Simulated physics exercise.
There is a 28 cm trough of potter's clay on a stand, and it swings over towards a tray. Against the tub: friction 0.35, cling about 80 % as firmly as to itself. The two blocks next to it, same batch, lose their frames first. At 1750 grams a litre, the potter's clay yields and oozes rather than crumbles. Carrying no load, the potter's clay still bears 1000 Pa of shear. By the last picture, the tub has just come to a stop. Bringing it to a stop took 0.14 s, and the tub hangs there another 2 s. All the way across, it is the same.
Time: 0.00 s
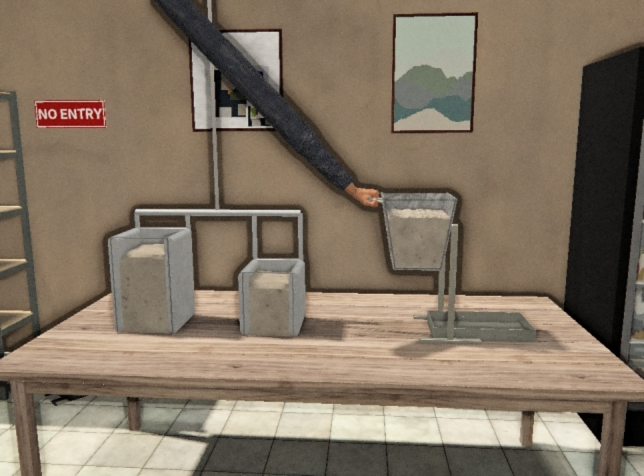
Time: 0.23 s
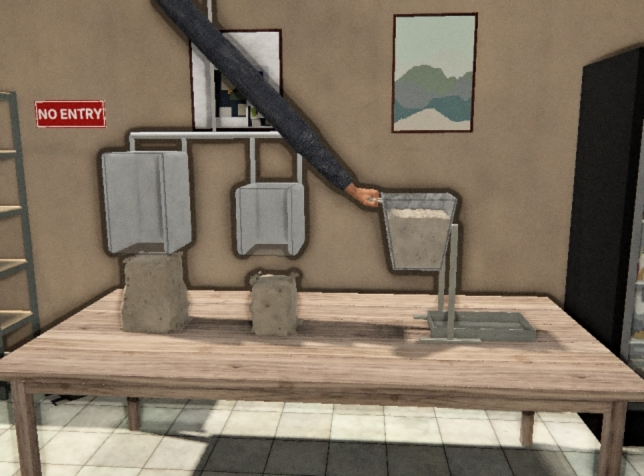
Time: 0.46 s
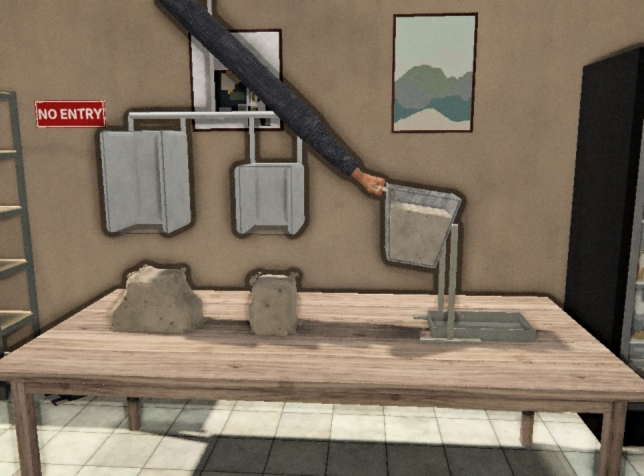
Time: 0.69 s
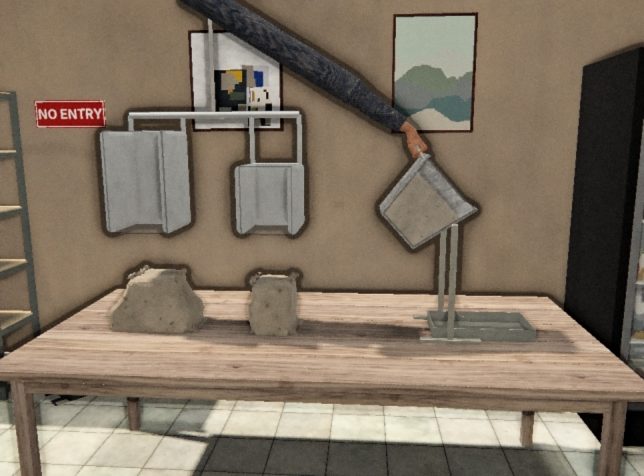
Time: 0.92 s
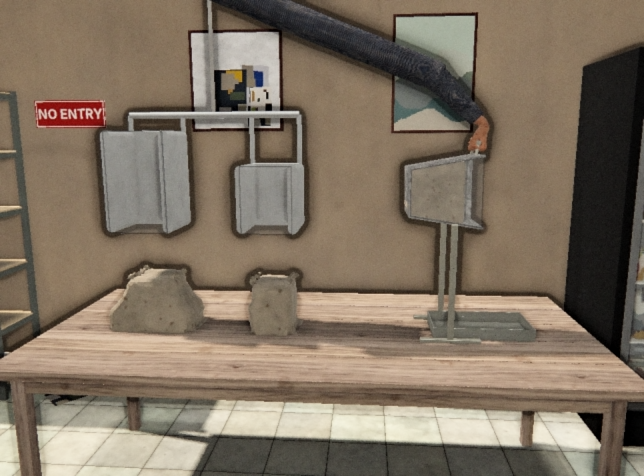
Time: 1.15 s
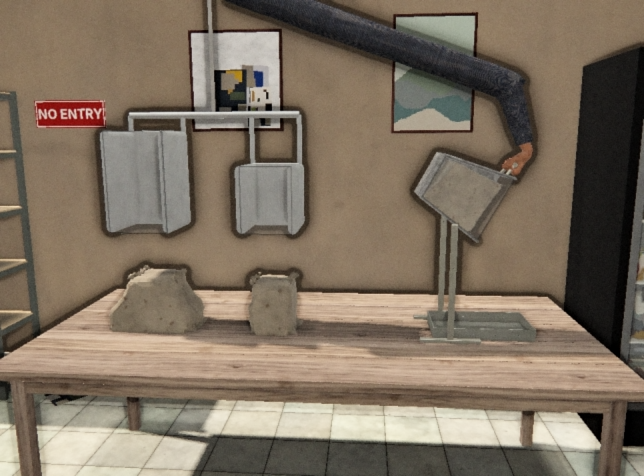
A sleeved arm held a tub of clay while two molds lifted off clay blocks on a table; the larger block slumped, and the hand swung the tub over to the right past sideways.
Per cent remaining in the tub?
Roughly 0 %.
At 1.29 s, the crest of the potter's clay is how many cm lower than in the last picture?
Roughly 9 cm.
By 1.29 s, the tub is at 118 degrees and holds 71 %.
By 1.46 s, the tub is at 118 degrees and holds 0 %.
By 1.63 s, the tub is at 118 degrees and holds 0 %.
By 1.80 s, the tub is at 118 degrees and holds 0 %.
By 3.15 s, at the end, the tub is at 118 degrees and holds 0 %.
